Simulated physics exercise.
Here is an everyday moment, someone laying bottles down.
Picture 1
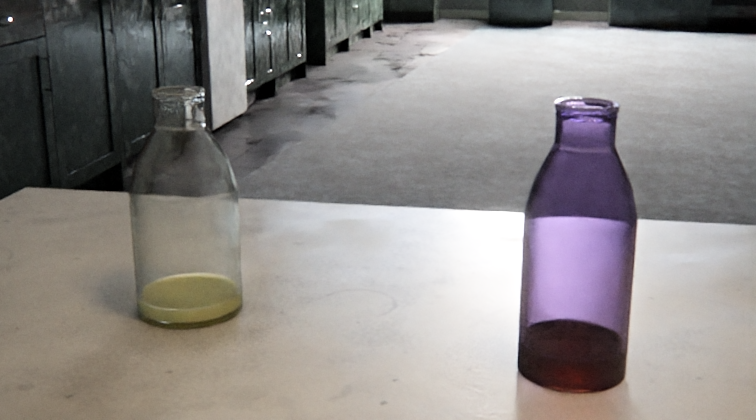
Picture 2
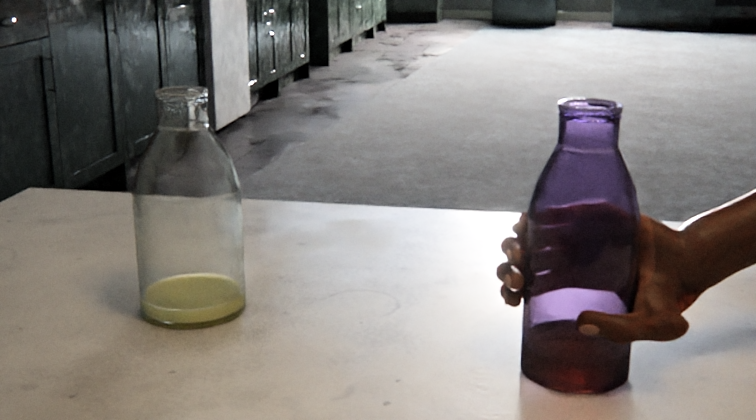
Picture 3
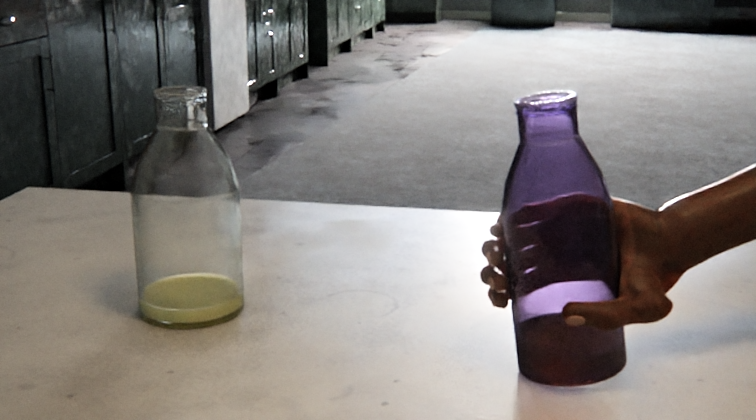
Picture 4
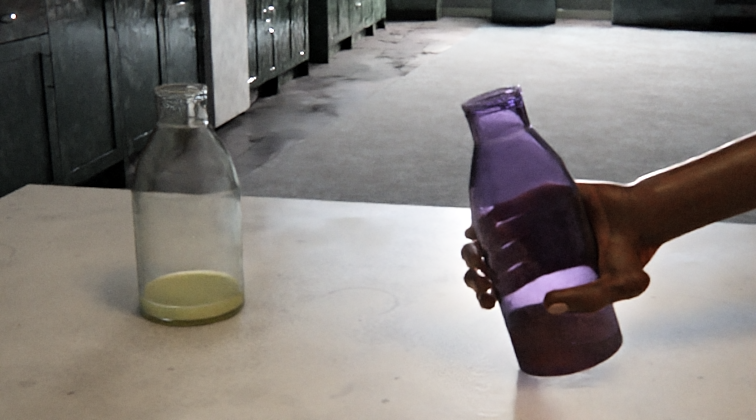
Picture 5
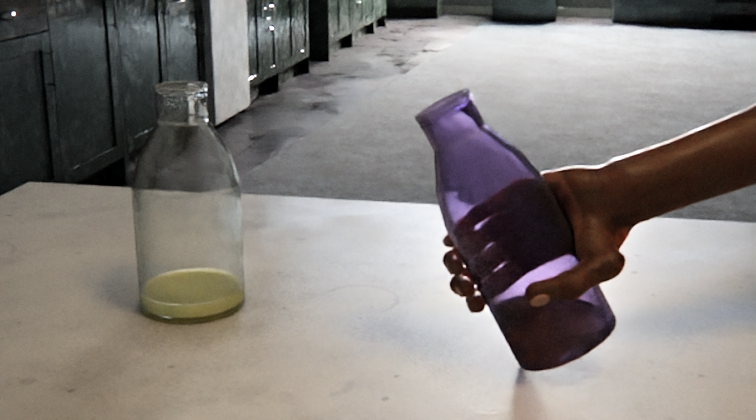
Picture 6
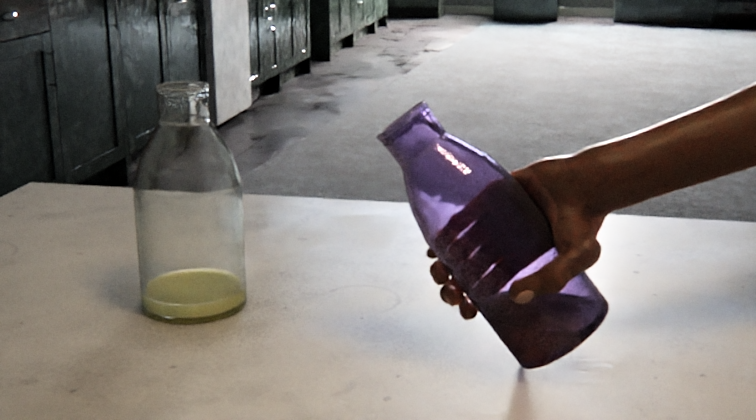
A hand enters from the right, grips the purple bottle, and tilts it steadily leftward, its base edge staying near the tabletop. The purple bottle, with dark liquid low inside, is on the right of a pale table, and a clear bottle with a little yellowish liquid stands untouched on the left. The nearly steady view looks slightly down across a room with dark cabinets and grey floor.
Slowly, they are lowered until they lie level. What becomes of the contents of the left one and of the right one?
Left: They stay put; right: They stay put.
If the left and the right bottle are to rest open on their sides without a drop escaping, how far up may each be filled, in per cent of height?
In turn 18 and 16 per cent.
A moment on, the right bottle is nearly down; right bottle, all still inside.
Further on, the right bottle lies flat; right bottle, all still inside.
When it is over, both lie flat; right bottle, all still inside; left bottle, all still inside.
